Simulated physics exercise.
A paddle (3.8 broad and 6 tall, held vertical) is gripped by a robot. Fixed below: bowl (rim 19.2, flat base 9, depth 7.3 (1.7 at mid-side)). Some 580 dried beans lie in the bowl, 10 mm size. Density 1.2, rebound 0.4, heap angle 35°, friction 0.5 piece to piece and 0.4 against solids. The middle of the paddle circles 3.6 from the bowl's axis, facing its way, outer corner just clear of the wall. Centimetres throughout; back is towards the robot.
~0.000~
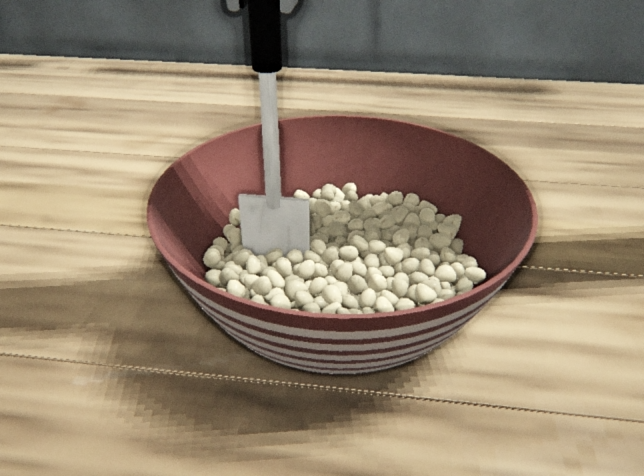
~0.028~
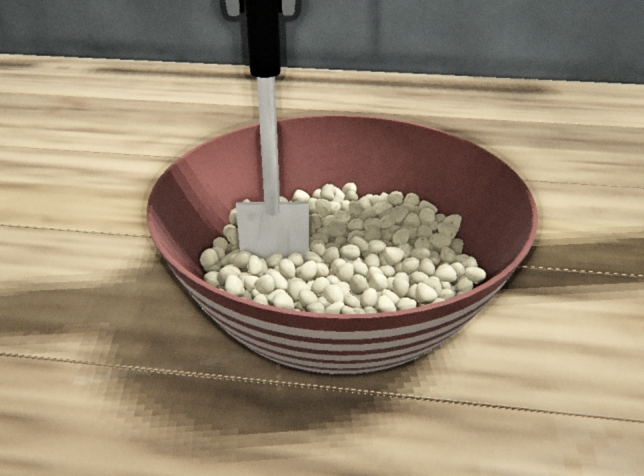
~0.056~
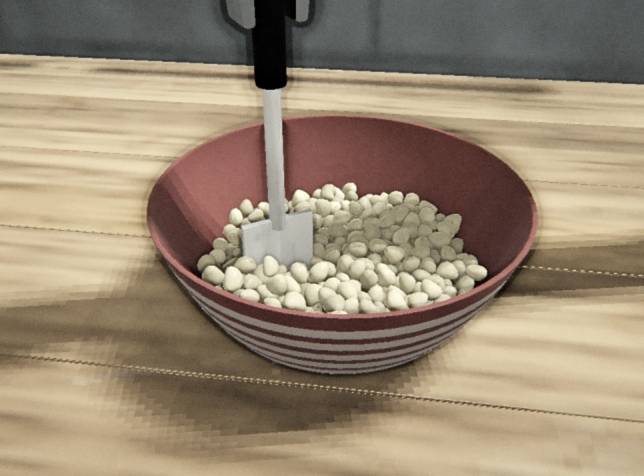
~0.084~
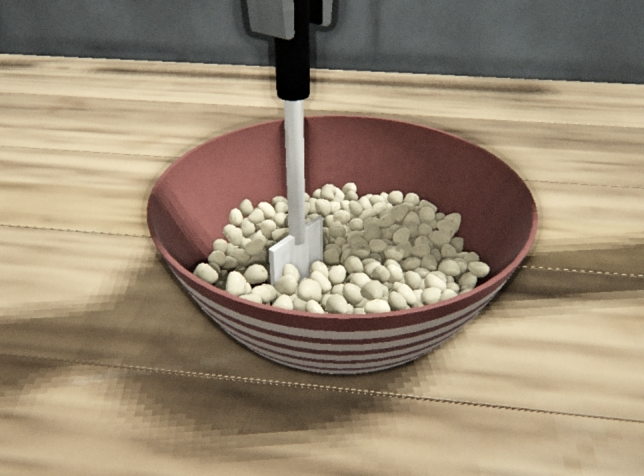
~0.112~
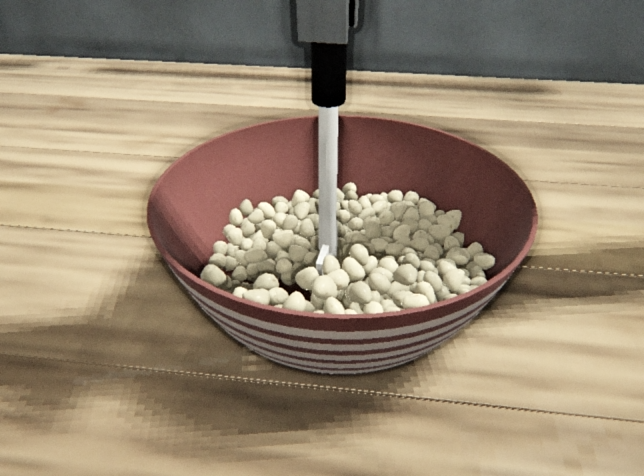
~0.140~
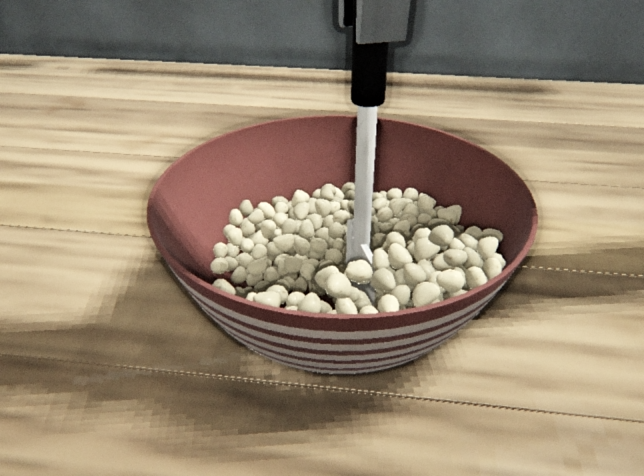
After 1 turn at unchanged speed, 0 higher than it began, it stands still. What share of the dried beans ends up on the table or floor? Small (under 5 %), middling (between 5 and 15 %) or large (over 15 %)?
Share on the table or floor: Middling (between 5 and 15 %).
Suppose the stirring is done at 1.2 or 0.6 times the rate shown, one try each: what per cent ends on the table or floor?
Some 20 and 0 per cent.
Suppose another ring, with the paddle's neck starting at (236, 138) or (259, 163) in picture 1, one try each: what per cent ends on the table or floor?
Some 20 and 15 per cent.
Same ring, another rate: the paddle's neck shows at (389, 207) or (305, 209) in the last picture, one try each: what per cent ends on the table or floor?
Some 20 and 0 per cent.
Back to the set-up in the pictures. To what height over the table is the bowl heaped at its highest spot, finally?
Roughly 6.5 cm.
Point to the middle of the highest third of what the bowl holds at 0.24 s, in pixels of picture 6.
At about (443, 182).
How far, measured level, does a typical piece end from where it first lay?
About 7 cm.
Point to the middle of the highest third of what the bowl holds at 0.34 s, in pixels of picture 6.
Around (303, 159).
By 0.24 s, 204° round, highest piece 9 above the table; 570 in the bowl, 9 in flight or on the tool.
By 0.34 s, 295° round, highest piece 9 above the table; 545 in the bowl, 11 on the table or floor, 23 in flight or on the tool.
By 0.58 s, 0° round, highest piece 6 above the table; 523 in the bowl, 56 on the table or floor.
By 1.28 s, 0° round, highest piece 6 above the table; 523 in the bowl, 56 on the table or floor.
Final count, 523 in the bowl, 56 on the table or floor. That is 10 % on the table or floor.
